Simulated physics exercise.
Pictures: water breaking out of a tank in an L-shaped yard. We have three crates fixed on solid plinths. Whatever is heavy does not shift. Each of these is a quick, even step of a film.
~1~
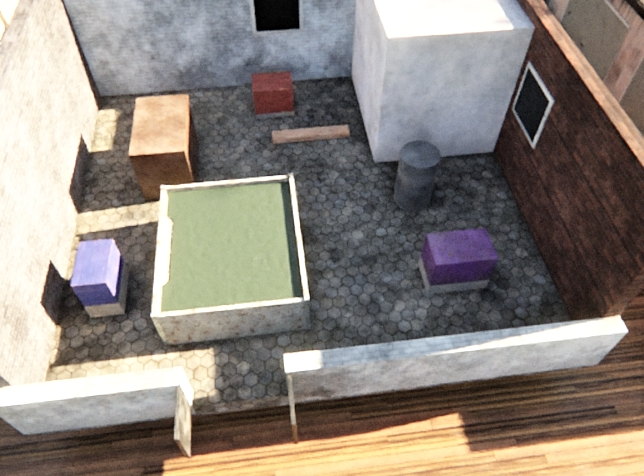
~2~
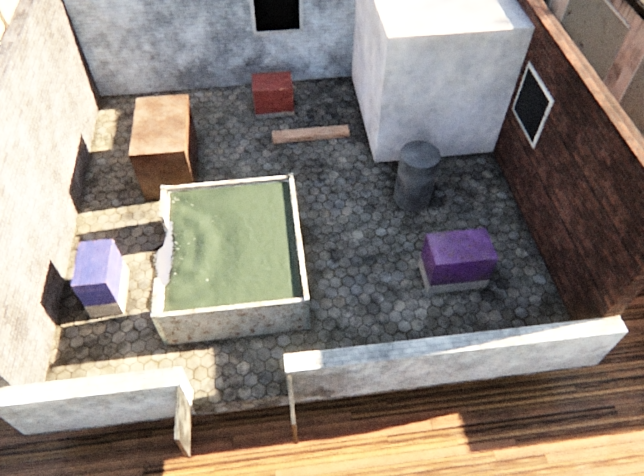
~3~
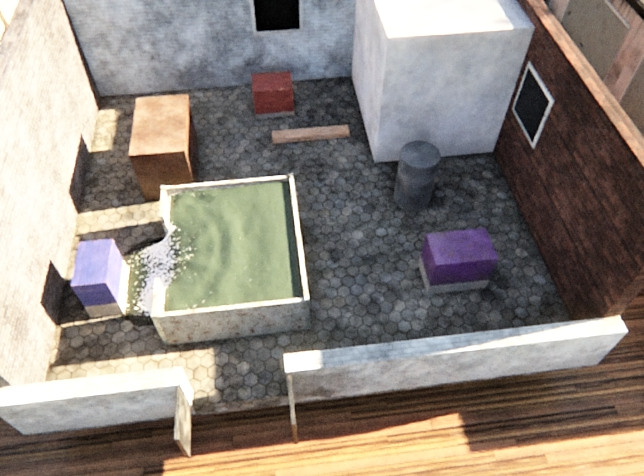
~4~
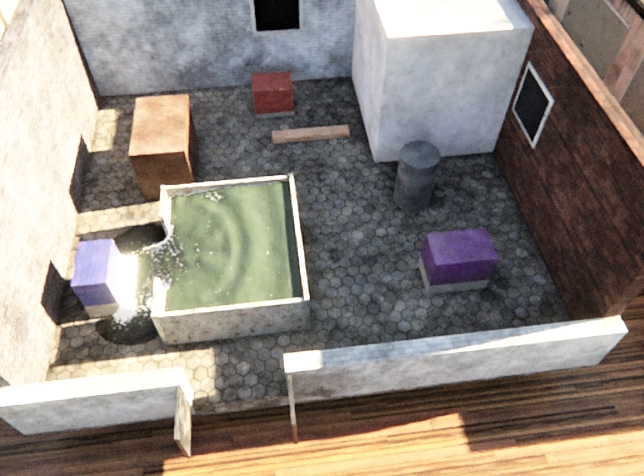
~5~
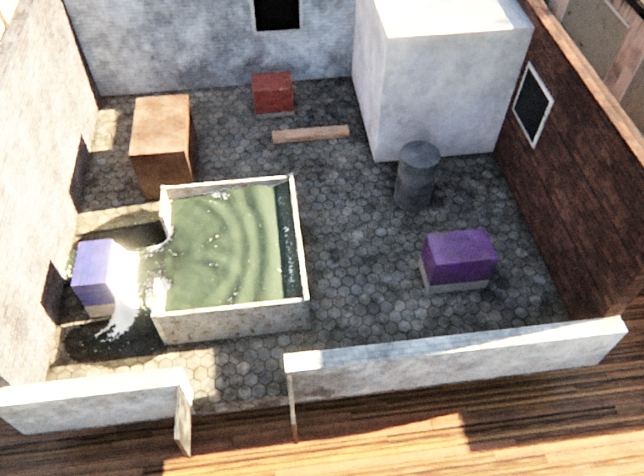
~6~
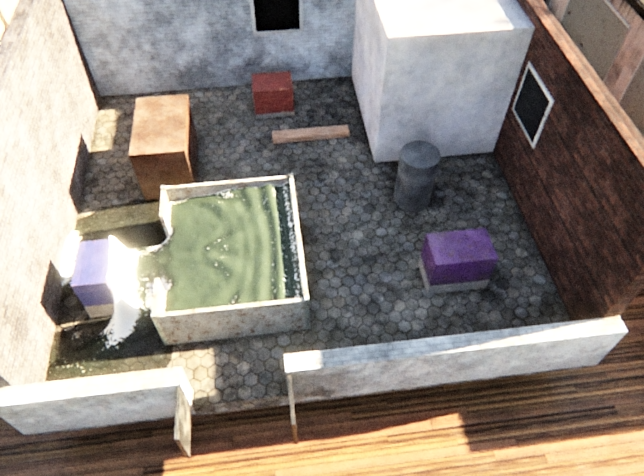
In a walled stone yard, green water bursting through the left side of a square tank, rippling and spreading around a purple block.
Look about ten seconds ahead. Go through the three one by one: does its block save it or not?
The red crate will come out wet; the purple crate will come out dry; the blue crate will come out wet.
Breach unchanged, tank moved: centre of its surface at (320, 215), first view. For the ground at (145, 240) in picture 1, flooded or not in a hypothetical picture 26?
At that spot: Inundated.
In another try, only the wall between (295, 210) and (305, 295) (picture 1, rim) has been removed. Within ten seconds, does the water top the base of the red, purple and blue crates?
Here's how it goes: The red crate is left untouched, the purple crate is swamped, and the blue crate is left untouched.
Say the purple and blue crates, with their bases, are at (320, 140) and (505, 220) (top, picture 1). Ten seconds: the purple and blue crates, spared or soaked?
My reading: The purple one remains dry; the blue one stays dry.
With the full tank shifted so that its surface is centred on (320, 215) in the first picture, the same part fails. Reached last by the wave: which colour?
That is the crate marked purple.
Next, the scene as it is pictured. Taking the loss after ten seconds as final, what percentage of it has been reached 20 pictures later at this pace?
I'd put it near 25 in a hundred.
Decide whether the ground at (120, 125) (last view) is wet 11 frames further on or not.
Answer: Flooding.
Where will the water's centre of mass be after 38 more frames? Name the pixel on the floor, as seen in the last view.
The water centres close to (205, 223).
A moment on, water covers 20 % of the floor; the red crate not reached, the purple crate not reached, the blue crate water round its plinth.
Next, water covers 30 % of the floor; the red crate not reached, the purple crate not reached, the blue crate water round its plinth.
Then, water covers 45 % of the floor; the red crate water round its plinth, the purple crate not reached, the blue crate water round its plinth.
Later, water covers 70 % of the floor; the red crate water round its plinth, the purple crate water round its plinth, the blue crate water round its plinth.
In the end, water covers 100 % of the floor; the red crate was topped, the purple crate stayed above the water, the blue crate was topped.
